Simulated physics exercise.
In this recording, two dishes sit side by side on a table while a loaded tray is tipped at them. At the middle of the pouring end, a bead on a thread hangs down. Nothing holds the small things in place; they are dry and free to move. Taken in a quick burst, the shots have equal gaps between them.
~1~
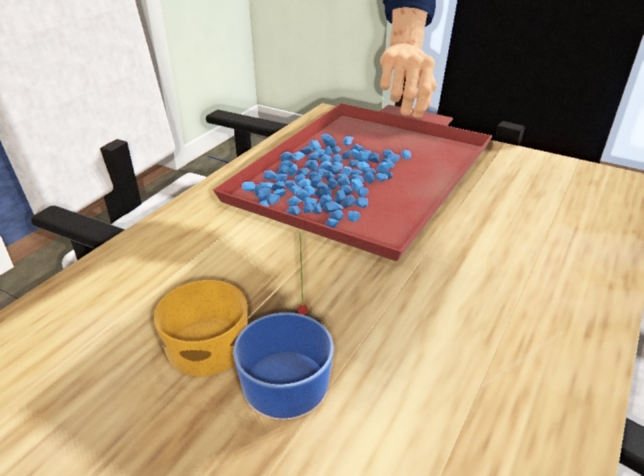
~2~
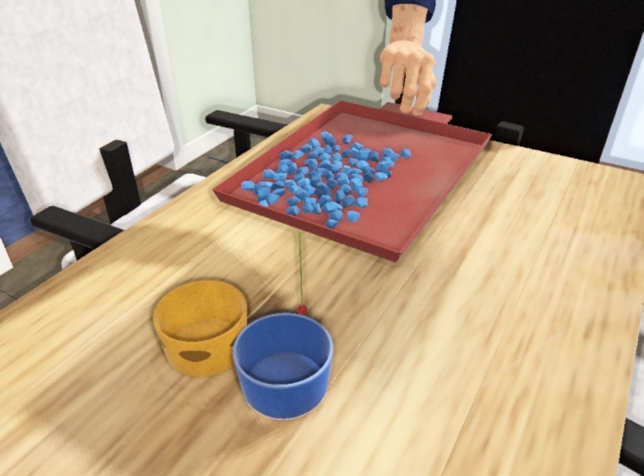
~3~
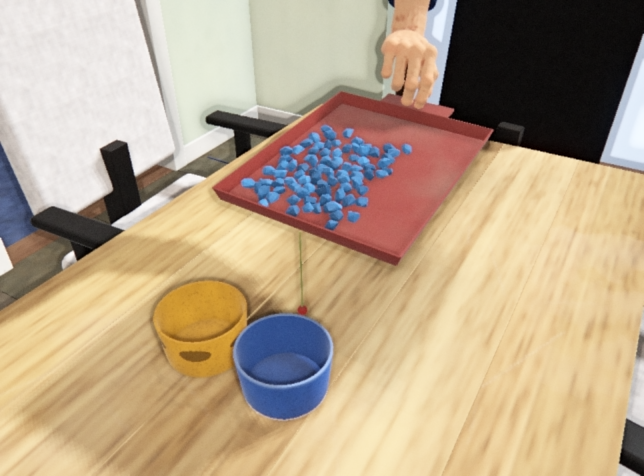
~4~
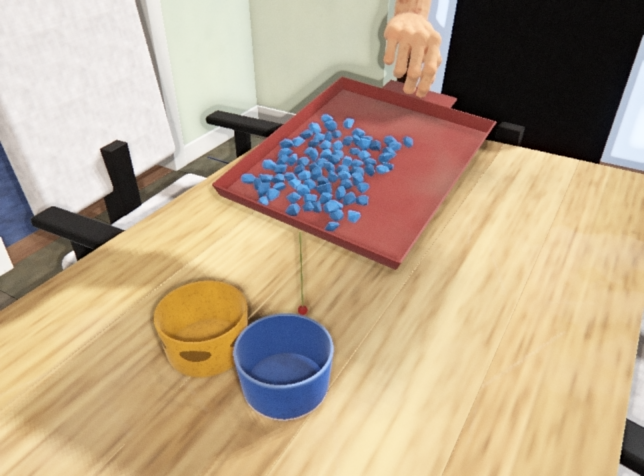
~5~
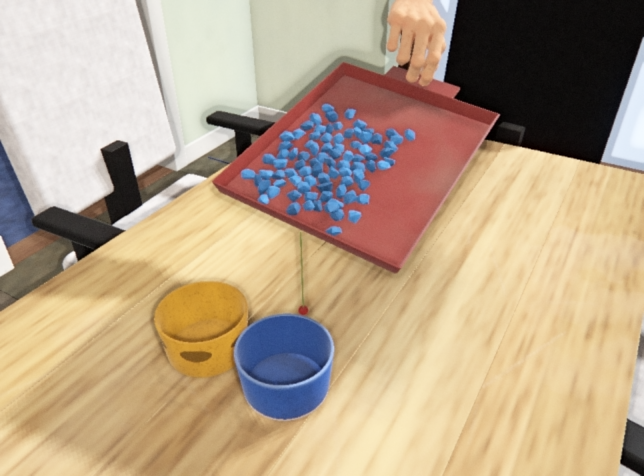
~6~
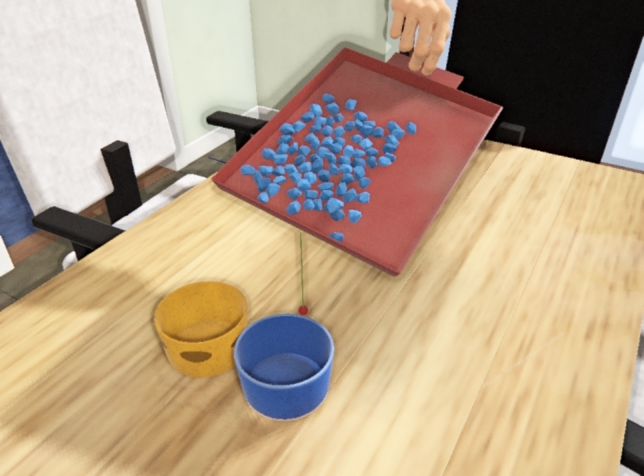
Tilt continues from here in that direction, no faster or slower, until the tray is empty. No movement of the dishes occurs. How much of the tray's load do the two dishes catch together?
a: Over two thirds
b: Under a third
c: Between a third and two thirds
Under a third (b).
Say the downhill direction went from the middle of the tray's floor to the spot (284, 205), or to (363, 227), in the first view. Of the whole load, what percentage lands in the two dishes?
Lab note: Case 1 near 70 %, case 2 near 30 %.
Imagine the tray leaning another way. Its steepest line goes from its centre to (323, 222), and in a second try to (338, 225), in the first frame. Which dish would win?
Try one - the dish to the right; try two - the dish to the right.
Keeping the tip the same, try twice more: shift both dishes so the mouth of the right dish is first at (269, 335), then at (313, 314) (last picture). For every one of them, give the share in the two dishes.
It would be near 0 per cent first and near 0 per cent second.
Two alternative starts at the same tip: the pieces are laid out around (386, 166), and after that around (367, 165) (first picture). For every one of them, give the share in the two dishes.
Estimate: 0 % first, 0 % second.
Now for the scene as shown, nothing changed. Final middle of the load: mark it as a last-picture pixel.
(380, 392).
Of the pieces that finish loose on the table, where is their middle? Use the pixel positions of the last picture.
It centres at roughly (381, 391).
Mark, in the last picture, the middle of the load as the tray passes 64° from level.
Near (370, 243).
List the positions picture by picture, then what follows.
Corners of the pouring end near (220, 189) and (398, 247), level; middle of the load near (329, 176), aquarium stones; left dish near (173, 354); right dish near (257, 396); bead on its thread near (303, 309), in the first frame.
Corners of the pouring end near (219, 188) and (398, 248), level; middle of the load near (328, 175), in the second frame.
Corners of the pouring end near (219, 186) and (398, 252), tipped barely, lowest at the right corner; middle of the load near (329, 172), in the third frame.
Corners of the pouring end near (219, 183) and (398, 257), tipped a little, lowest at the right corner; middle of the load near (329, 167), in the fourth frame.
Corners of the pouring end near (219, 180) and (398, 262), tipped a little, lowest at the right corner; middle of the load near (330, 162), in the fifth frame.
Corners of the pouring end near (218, 178) and (397, 267), tipped clearly, lowest at the right corner; middle of the load near (330, 158); left dish near (174, 355); right dish near (257, 397), in the sixth frame.
Shortly afterwards, tray tipped steeply; all but a few on the tray; a little in the air.
Next, tray tipped past a quarter turn; only a few on the tray; only a few in the right dish; all but a few outside both; a little in the air.
Some moments later, tray tipped past a quarter turn; only a few in the right dish; all but a few outside both.
In the end, tray tipped past a quarter turn; only a few in the right dish; none at all in the left dish; all but a few outside both.
